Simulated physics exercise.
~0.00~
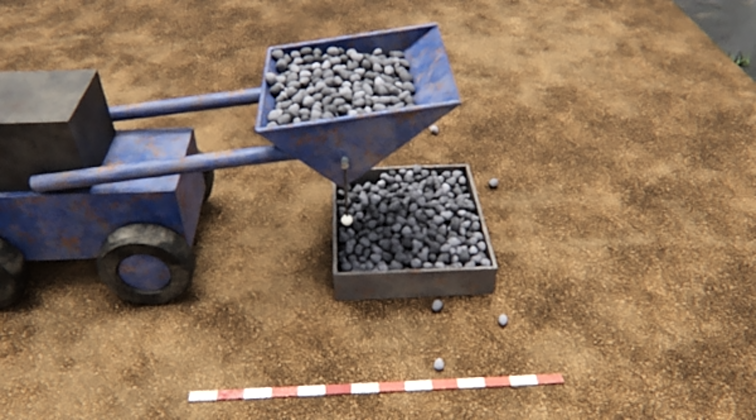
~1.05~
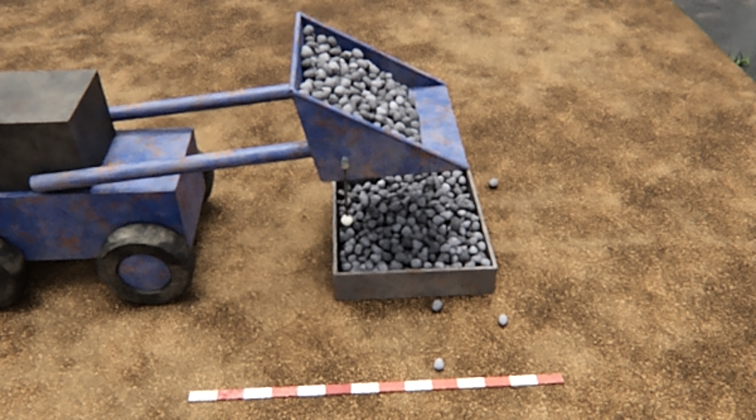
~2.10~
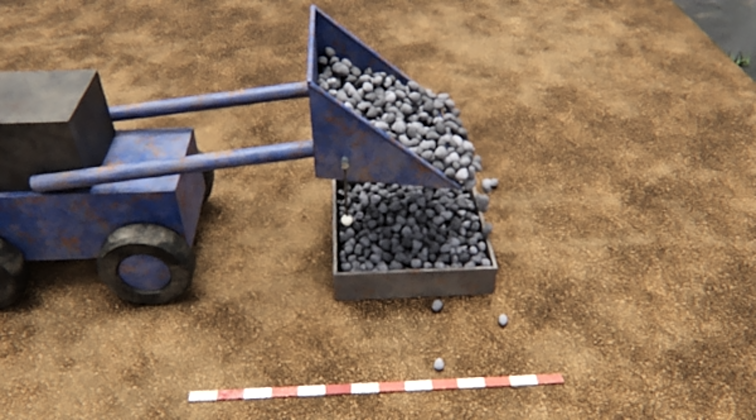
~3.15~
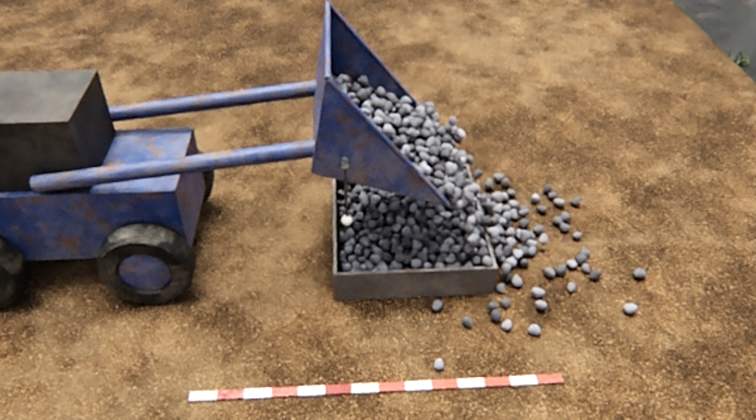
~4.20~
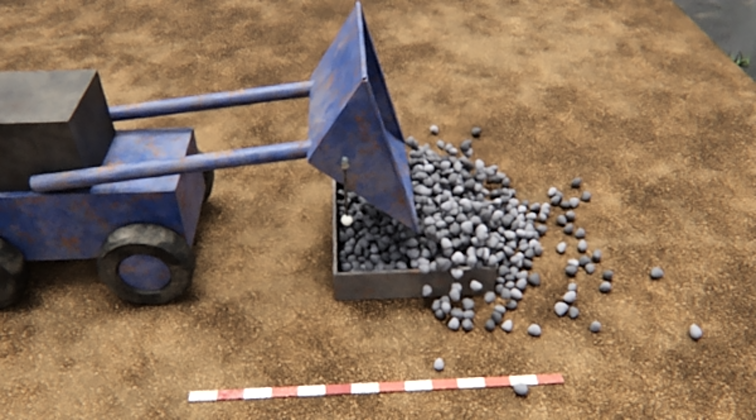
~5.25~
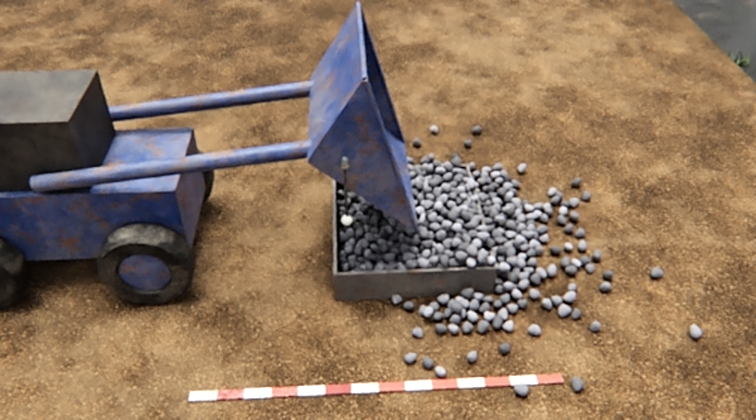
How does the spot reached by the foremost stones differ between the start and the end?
At the start the foremost stones lay only a little way to the right of the bin, but by the end they had reached much farther right and somewhat lower in view.
